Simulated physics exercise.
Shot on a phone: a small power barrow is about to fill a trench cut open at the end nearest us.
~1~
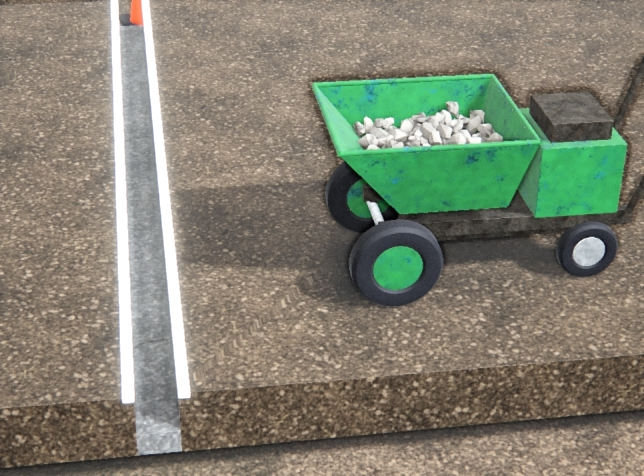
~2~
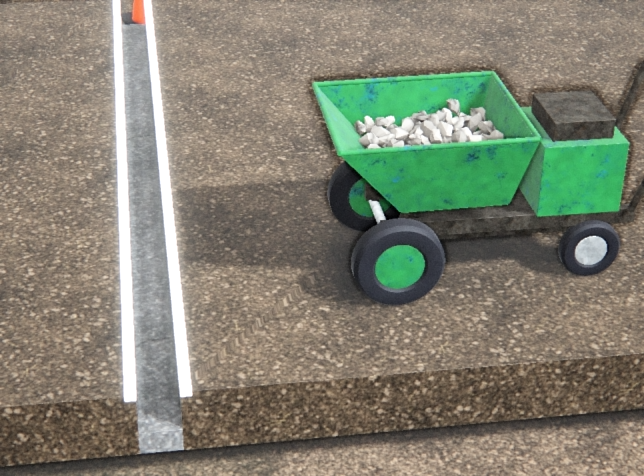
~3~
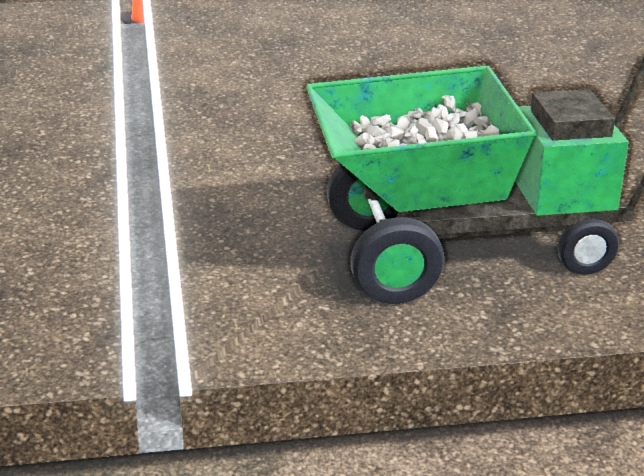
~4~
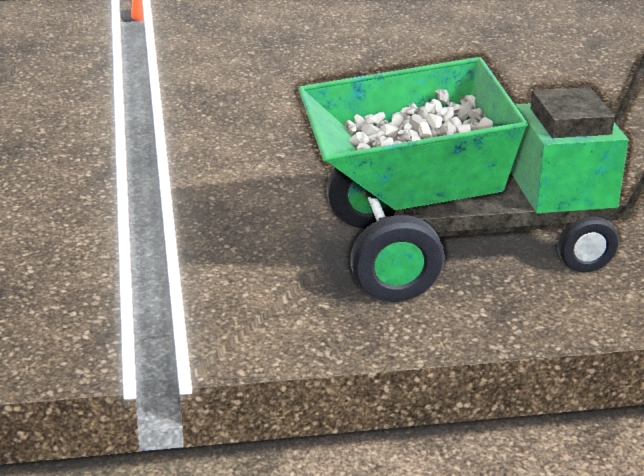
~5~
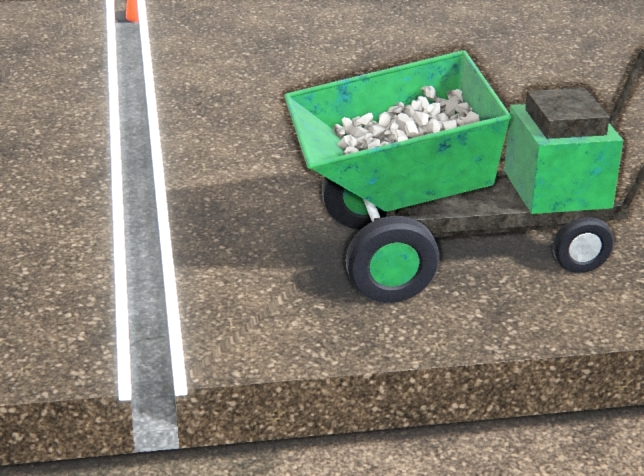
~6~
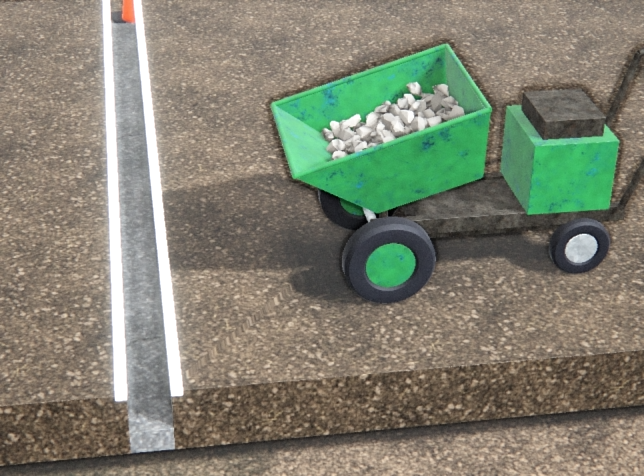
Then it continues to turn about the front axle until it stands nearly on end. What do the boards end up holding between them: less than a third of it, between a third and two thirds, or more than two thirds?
The trench never gets as much as a third.
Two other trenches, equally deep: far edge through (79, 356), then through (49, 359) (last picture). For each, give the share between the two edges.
Lab note: Try one 20 per cent, try two 20 per cent.
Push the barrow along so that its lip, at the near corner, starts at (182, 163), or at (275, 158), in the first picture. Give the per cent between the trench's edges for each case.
Roughly 0 per cent first, then roughly 60 per cent.
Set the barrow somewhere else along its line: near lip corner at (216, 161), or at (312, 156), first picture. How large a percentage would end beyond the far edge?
60 % for the first, 0 % for the second.
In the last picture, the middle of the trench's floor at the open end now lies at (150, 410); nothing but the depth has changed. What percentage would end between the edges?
Close to 20 per cent, I reckon.
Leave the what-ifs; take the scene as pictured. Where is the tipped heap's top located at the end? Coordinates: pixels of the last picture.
The peak rests near (205, 269).
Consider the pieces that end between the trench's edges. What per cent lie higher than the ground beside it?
Some 0 per cent.
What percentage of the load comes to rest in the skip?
Around 35 per cent.
Soon, skip tipped steeply; all in the skip.
A while on, skip tipped right over; most in the skip; a small part short of the trench.
Towards the end, skip tipped right over; about a third in the skip; about half short of the trench; about a quarter in or heaped over the trench.
Finally, skip tipped right over; about a third in the skip; about half short of the trench; about a quarter in or heaped over the trench; none beyond it.
